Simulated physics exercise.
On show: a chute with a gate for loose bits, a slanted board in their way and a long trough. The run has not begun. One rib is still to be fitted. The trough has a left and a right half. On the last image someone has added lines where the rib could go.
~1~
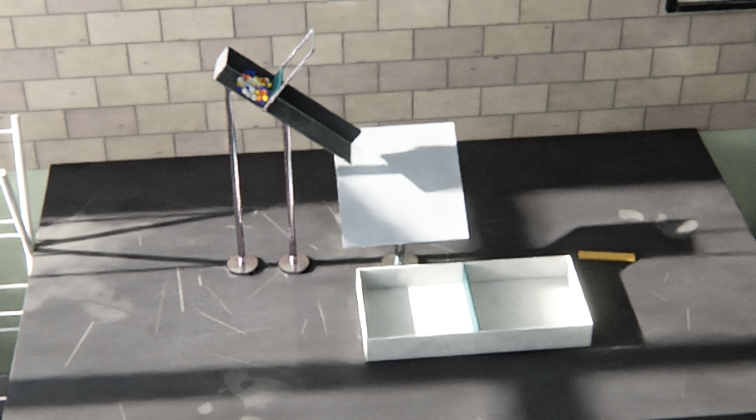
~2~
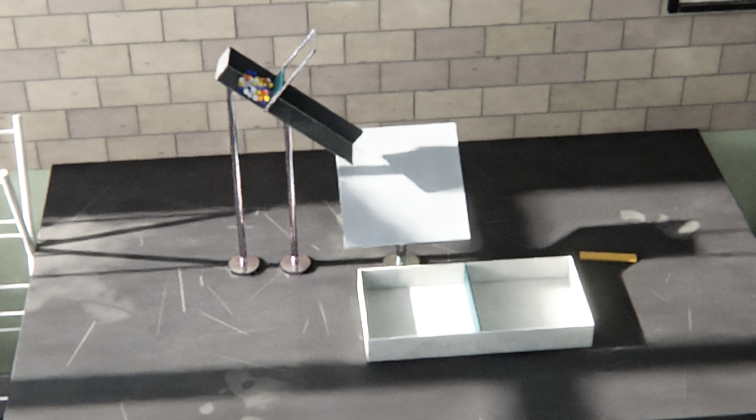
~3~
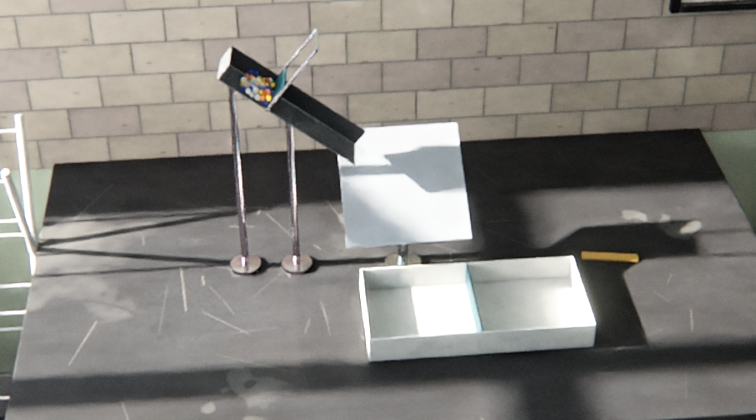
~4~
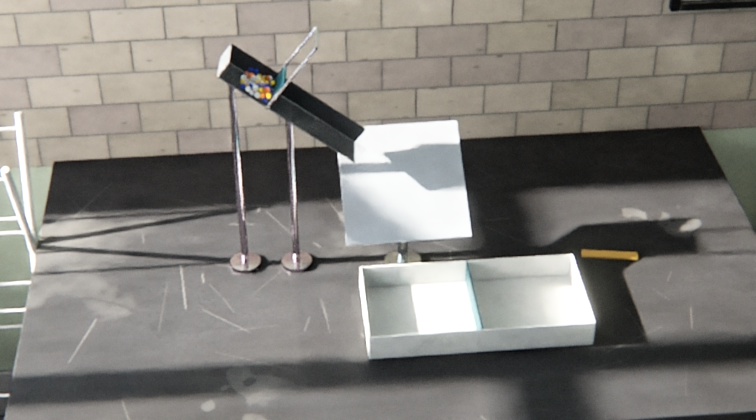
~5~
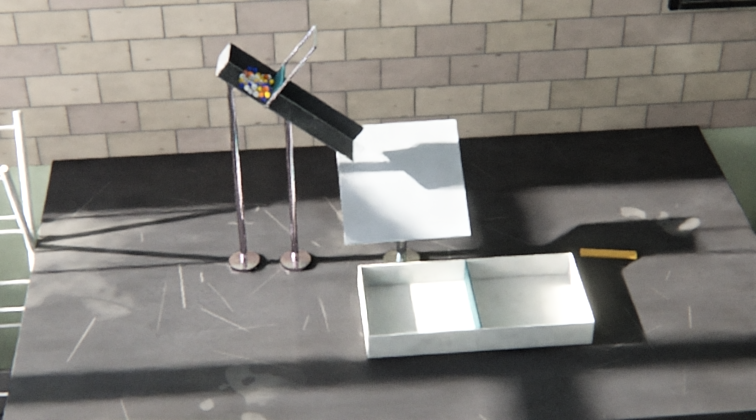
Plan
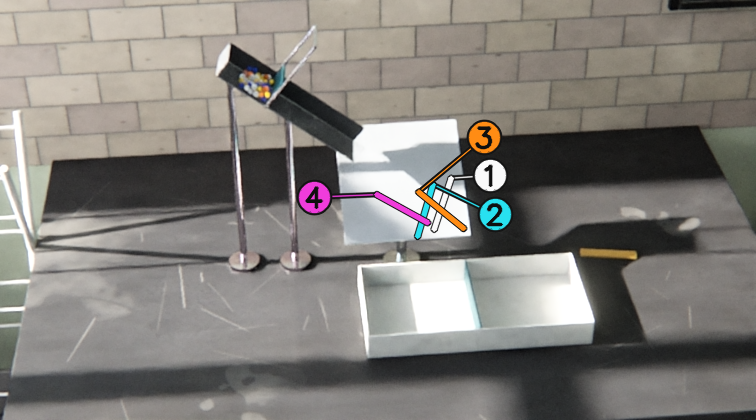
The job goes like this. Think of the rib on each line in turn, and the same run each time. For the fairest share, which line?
It is 3.
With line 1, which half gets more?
Left.
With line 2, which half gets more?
The left half.
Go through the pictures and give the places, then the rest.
In the first picture, load behind the gate at (260, 89), round plastic beads; lip of the chute at (351, 154), sloping fairly steeply.
In the second picture, middle of the board at (401, 184), tilted fairly steeply; middle of its low edge at (408, 243); of its high edge at (395, 127).
In the third picture, front corners of the trough at (370, 339) and (595, 325); front end of its middle wall at (483, 332); gate still shut at (283, 81).
In the fourth picture, middle of the load at (263, 86); lip at (354, 152).
In the fifth picture, middle of the load at (262, 85); lip at (353, 151).
On the marked copy, line 1 from (451, 178) to (434, 229); line 2 from (433, 184) to (417, 236); line 3 from (418, 192) to (463, 228); line 4 from (376, 194) to (427, 222).
If 1 is chosen, of what is caught, nearly all in the left half, a stray few in the right.
If 2 is chosen, of what is caught, nearly all in the left half, a small part in the right.
If 3 is chosen, of what is caught, about half in the left half, about half in the right.
If 4 is chosen, of what is caught, a small part in the left half, nearly all in the right.
